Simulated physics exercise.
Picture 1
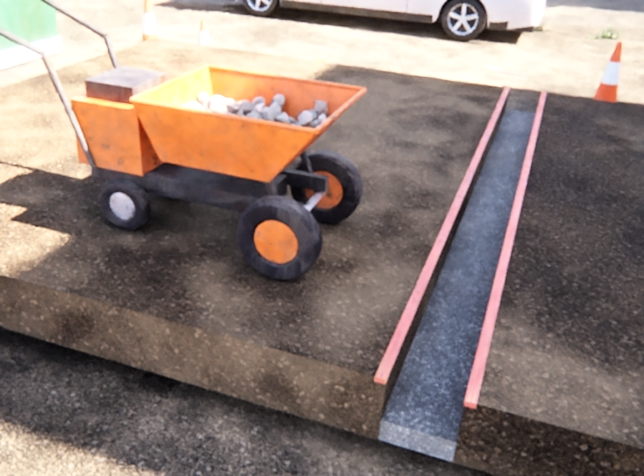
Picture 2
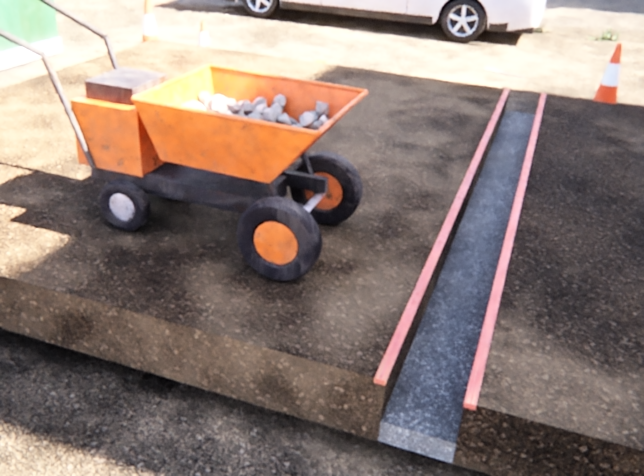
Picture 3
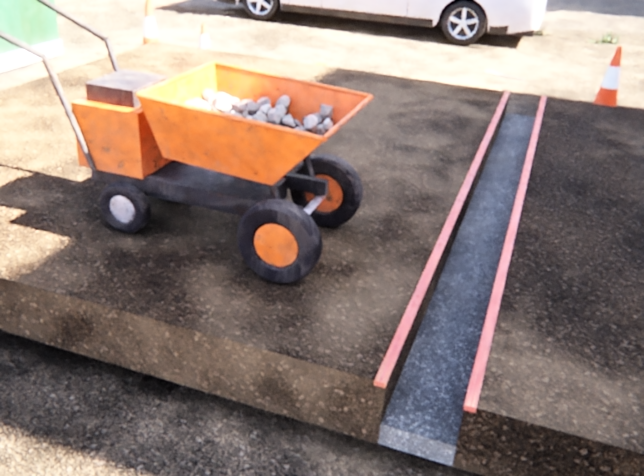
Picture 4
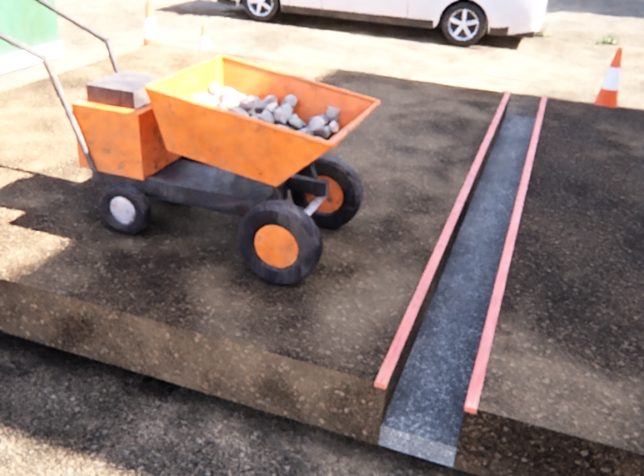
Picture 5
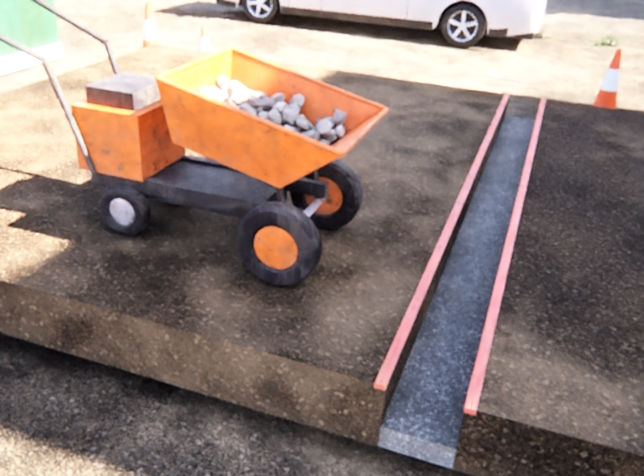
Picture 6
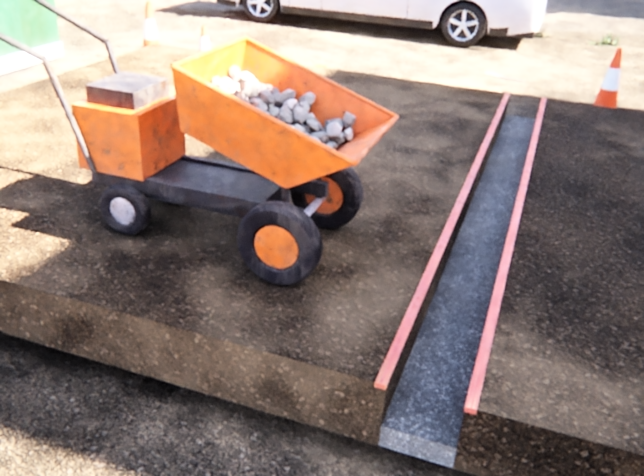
Orange skip of a motor barrow loaded with grey stones sitting level, then slowly tilting forward to the right beside a narrow trench.
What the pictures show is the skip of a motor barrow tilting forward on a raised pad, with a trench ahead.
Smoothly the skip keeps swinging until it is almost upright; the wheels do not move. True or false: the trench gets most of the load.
True.
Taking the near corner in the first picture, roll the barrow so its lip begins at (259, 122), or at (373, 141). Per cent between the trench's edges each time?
Some 30 in a hundred, then some 70 in a hundred.
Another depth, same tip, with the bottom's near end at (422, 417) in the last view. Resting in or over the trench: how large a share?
I'd say around 70 in a hundred.
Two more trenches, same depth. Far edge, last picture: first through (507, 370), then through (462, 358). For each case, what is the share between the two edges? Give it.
Well, it'd be something like 90 per cent the first time and 80 per cent the second.
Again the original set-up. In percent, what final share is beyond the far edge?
Roughly 0 in a hundred.
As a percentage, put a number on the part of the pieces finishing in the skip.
Around 0 %.
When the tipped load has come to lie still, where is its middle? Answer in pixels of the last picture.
Resting centre, last frame: Roughly (455, 307).
Shortly afterwards, skip tipped steeply; the whole lot in the skip.
Next, skip tipped right over; near two thirds in the skip; a little short of the trench; near a quarter in or heaped over the trench; only a few falling.
Some moments later, skip tipped right over; a little in the skip; a little short of the trench; the bulk in or heaped over the trench; only a few beyond it.
In the end, skip tipped right over; only a few in the skip; a little short of the trench; the bulk in or heaped over the trench; only a few beyond it.
